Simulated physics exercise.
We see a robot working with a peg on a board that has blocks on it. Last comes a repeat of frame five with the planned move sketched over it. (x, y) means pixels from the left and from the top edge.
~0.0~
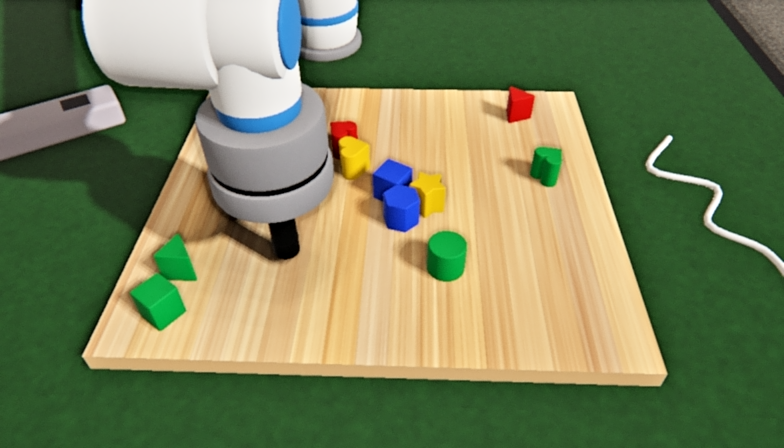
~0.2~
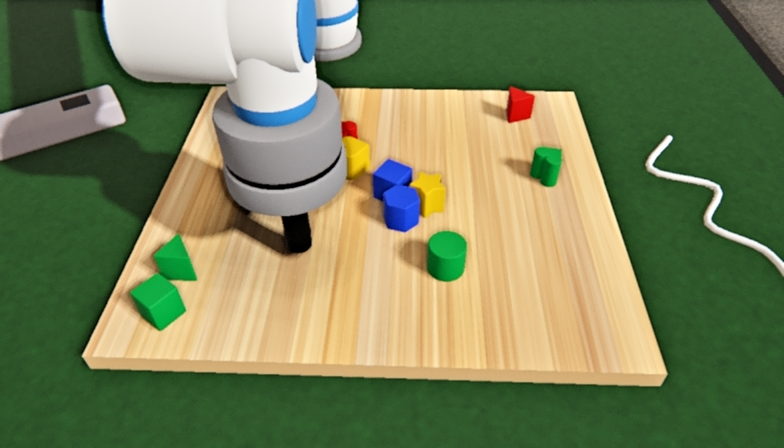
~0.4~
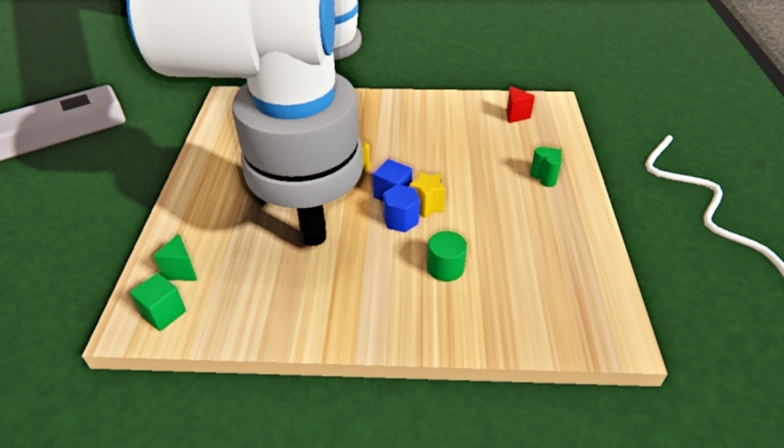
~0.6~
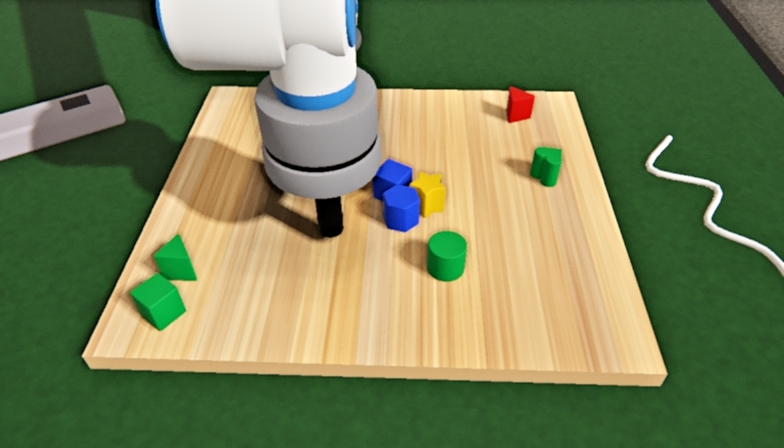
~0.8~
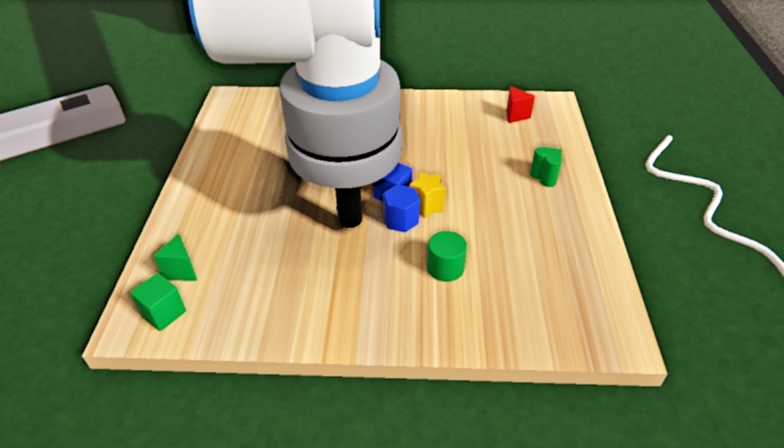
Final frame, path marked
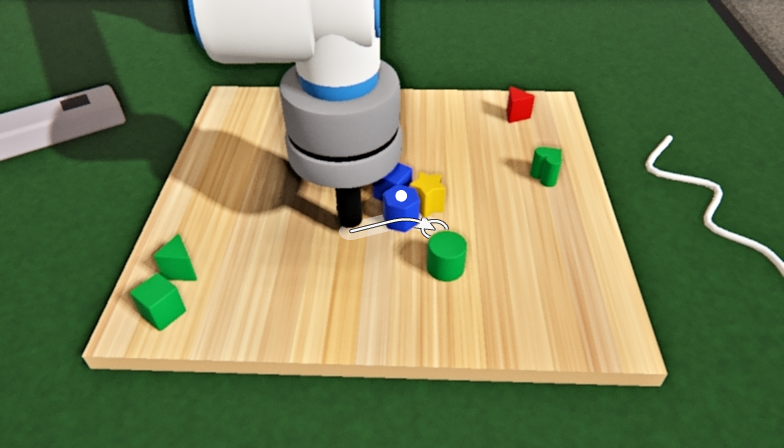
On a wooden board scattered with red, yellow, blue and green blocks, a robot arm slid its black peg steadily right and slightly away, nearing the blue blocks while the visible blocks stayed still.
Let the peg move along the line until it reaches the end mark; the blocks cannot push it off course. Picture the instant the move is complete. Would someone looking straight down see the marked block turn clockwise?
The answer is no.
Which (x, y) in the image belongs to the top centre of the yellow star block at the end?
Roughly at (456, 169).
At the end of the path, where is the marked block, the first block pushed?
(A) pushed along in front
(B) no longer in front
B.
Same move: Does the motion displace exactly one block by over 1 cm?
In short: No.
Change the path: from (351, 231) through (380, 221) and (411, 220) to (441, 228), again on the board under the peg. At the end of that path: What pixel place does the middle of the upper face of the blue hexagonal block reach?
Put as a pixel place, it's (467, 193).
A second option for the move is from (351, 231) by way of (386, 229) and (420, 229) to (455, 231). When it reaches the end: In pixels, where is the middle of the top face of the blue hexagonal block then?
Expect it around (450, 187).
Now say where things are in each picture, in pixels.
In the first frame, lower end of the peg at (287, 251), tops of blocks, blue four-sided block at (393, 170), blue hexagonal block at (401, 196), yellow star block at (428, 182).
In the second frame, peg at (300, 245), blocks as before.
In the third frame, peg at (314, 238), blocks as before.
In the fourth frame, peg at (331, 230), blocks as before.
In the fifth frame, peg at (350, 221), blue four-sided block at (393, 170), blue hexagonal block at (401, 196), yellow star block at (428, 182).
The drawn path runs from (351, 231) by way of (380, 224) and (409, 220) to (435, 229); the dot is on the blue hexagonal block.
On the path given first. Halfway along, peg at (395, 210); blue hexagonal block at (422, 191); yellow star block at (442, 176).
At the end, peg at (435, 219); blue four-sided block not moved; blue hexagonal block at (452, 189), turned 35° anticlockwise; yellow star block at (456, 169), turned 30° anticlockwise.
